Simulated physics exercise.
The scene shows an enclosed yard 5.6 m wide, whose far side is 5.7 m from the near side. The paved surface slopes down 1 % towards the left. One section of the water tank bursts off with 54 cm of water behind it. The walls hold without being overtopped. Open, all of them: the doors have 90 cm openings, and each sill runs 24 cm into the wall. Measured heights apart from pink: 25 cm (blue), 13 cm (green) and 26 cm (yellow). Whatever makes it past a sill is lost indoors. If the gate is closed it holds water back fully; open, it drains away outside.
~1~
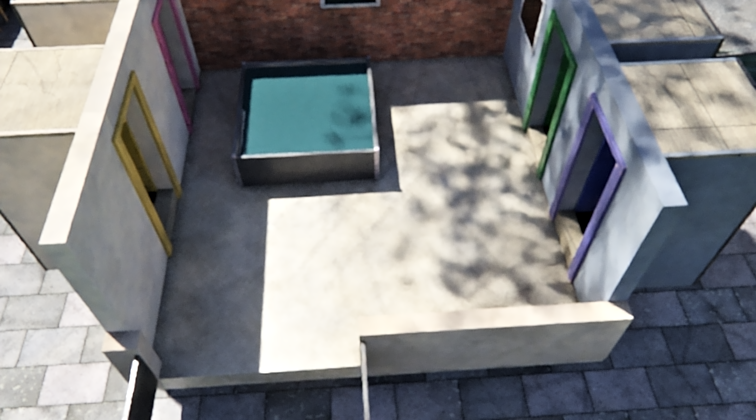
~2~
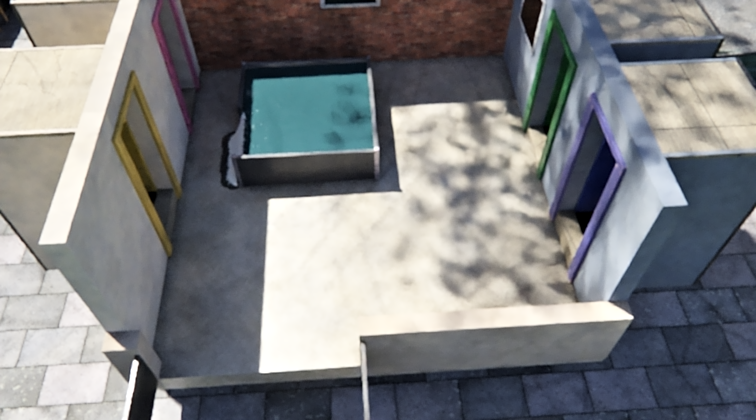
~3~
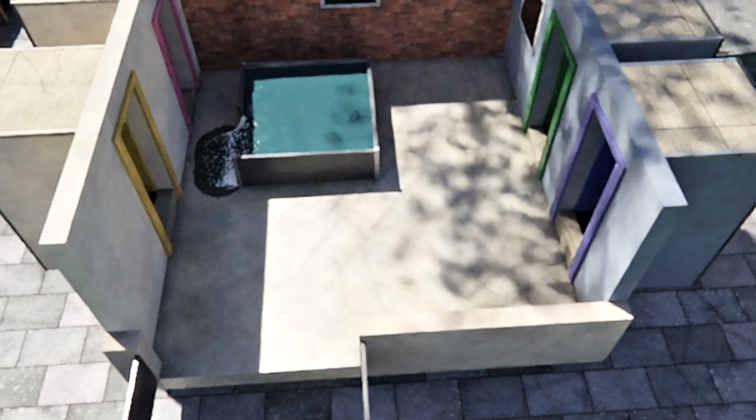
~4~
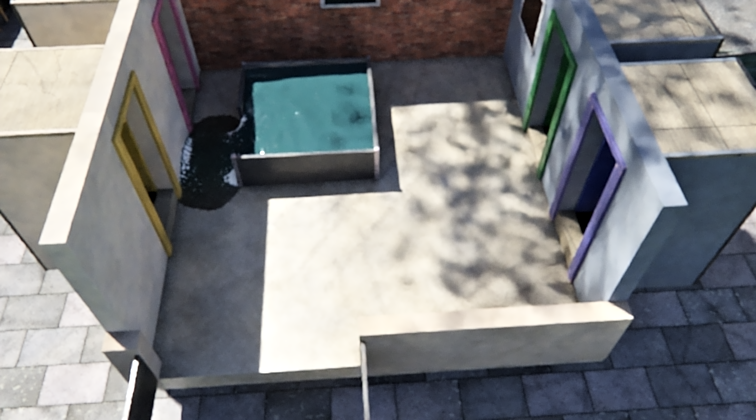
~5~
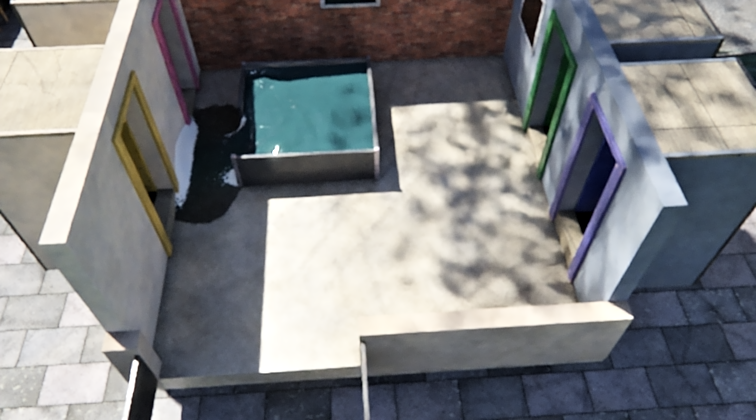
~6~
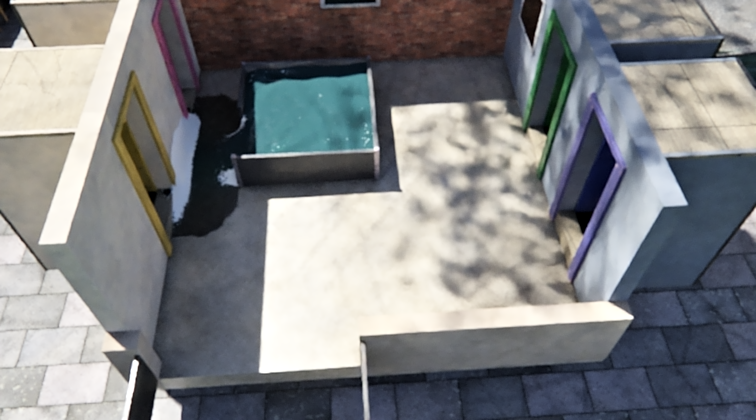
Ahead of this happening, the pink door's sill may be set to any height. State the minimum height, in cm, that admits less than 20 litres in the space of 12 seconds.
12.5 cm, roughly.
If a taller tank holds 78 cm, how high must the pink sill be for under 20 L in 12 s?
Then roughly 19 cm.
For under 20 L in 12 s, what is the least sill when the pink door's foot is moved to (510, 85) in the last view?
Roughly 9.0 cm, give or take.
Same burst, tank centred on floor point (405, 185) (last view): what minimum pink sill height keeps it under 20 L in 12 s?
That setup calls for roughly 7.5 cm.
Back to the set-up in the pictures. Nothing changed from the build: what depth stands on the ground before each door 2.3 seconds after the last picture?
Lab note, depth in cm: Blue 0; pink 11; green 0; yellow 17.
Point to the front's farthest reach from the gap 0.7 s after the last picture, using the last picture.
The tip of the flood lies near (158, 323).
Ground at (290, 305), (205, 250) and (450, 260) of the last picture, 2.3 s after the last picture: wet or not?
One by one: Drenched, drenched, clear.
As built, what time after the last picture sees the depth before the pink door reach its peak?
3.5 s.
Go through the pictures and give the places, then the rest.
In the first frame, the water tank at (306, 108) is whole and still, 54 cm deep; the pink door at (179, 62) is dry.
In the second frame, the gap is at (243, 149), the front 0.3 m out at (228, 151); the back of the water tank holds 54 cm.
In the third frame, the gap is at (243, 151), the front 0.7 m out at (200, 166); the back of the water tank holds 54 cm.
In the fourth frame, the gap is at (244, 152), the front 1.0 m out at (191, 130); the back of the water tank holds 54 cm.
In the fifth frame, the gap is at (244, 151), the front 1.1 m out at (193, 115); the back of the water tank holds 54 cm.
In the sixth frame, the gap is at (244, 151), the front 1.3 m out at (196, 103); the back of the water tank holds 51 cm; water is at the pink door at (179, 62).
Then, 0.7 s after the last picture water covers 15 % of the floor, deepest (45 cm) near (184, 170); 12 cm at the pink door, 2 litres in over its 9 cm sill.
Then, 2.3 s after the last picture water covers 35 % of the floor, deepest (30 cm) near (184, 170); 11 cm at the pink door, 10 litres in over its 9 cm sill.
Then, 11.3 s after the last picture water covers 95 % of the floor, deepest (10 cm) near (198, 87); 7 cm at the pink door, 50 litres in over its 9 cm sill.
At the pink door as built, the water peaked near 14 cm, 3.5 s after the last picture.
With a sill of 10.5 cm, 35 litres would have come in within the 12 s; with 14.5 cm, 10 litres. So under 20 litres takes about 12.5 cm.
